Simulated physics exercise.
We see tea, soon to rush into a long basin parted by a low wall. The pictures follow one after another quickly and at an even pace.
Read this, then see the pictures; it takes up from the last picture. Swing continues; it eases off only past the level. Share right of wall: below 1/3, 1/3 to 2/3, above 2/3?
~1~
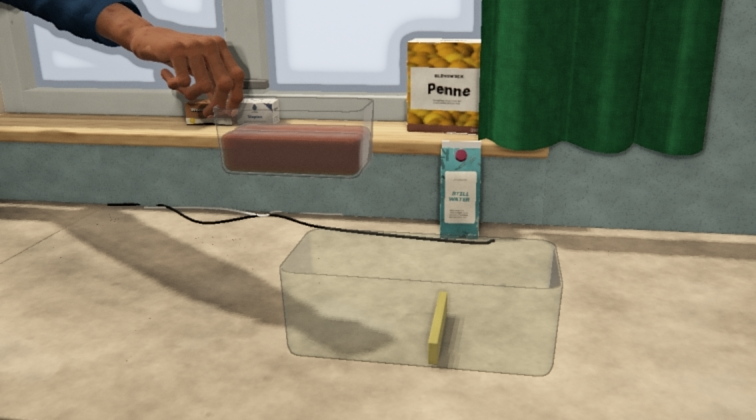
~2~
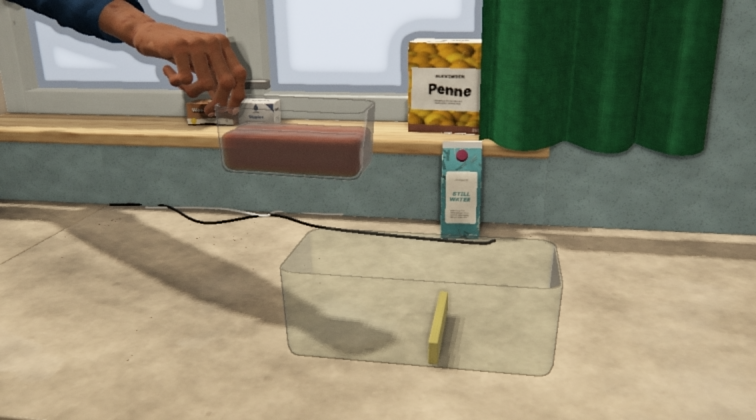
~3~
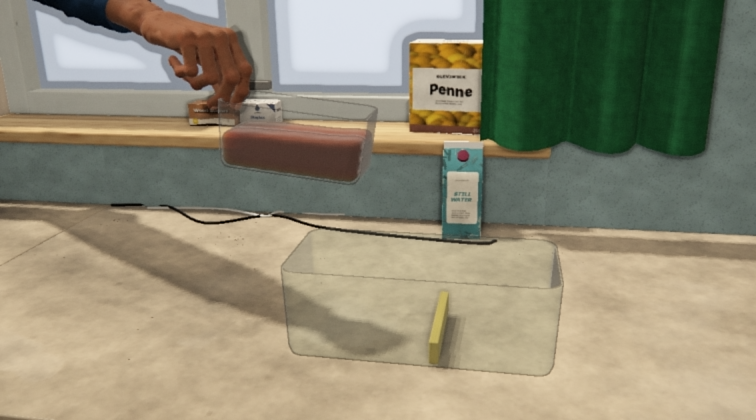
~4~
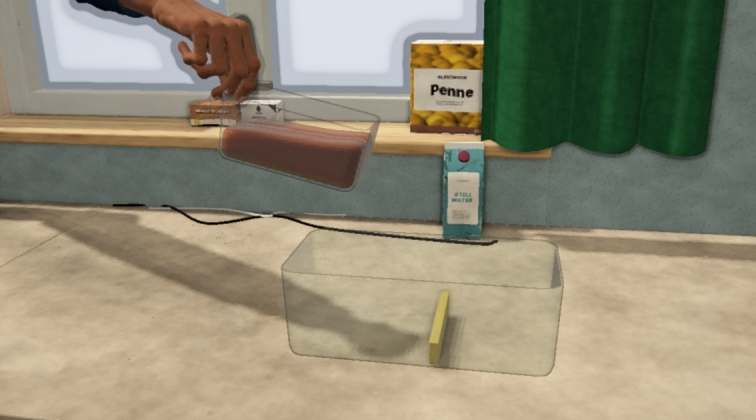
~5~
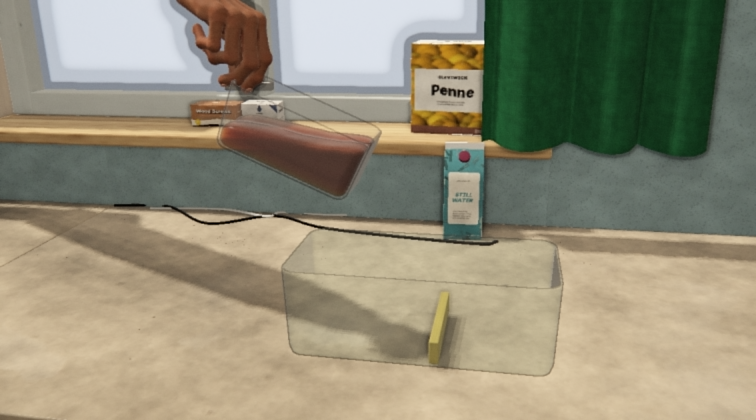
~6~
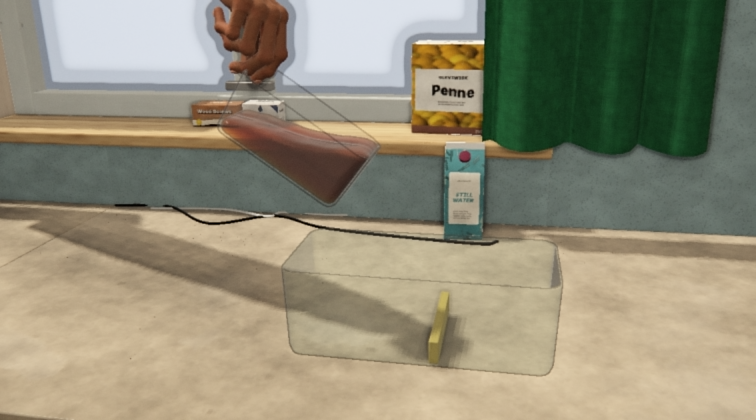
Smaller than a third.
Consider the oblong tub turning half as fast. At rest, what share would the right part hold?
I'd say close to 20 per cent.
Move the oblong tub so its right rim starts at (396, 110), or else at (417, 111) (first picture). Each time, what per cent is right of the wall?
Near 40 in a hundred first, near 55 in a hundred second.
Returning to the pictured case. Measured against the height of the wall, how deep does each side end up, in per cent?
On the left roughly 60, on the right roughly 30.
A moment on, the oblong tub is tipped on its side and 22 per cent is still to pour, 29 is left of the wall and 0 right of it.
Next, the oblong tub is tipped on its side and 5 per cent is still to pour, 79 is left of the wall and 8 right of it.
Then the oblong tub is tipped on its side and 2 per cent is still to pour, 71 is left of the wall and 22 right of it.
Later the oblong tub is tipped on its side and 0 per cent is still to pour, 72 is left of the wall and 23 right of it.
Finally, 72 per cent lies left of the wall, 23 right of it and 4 outside.
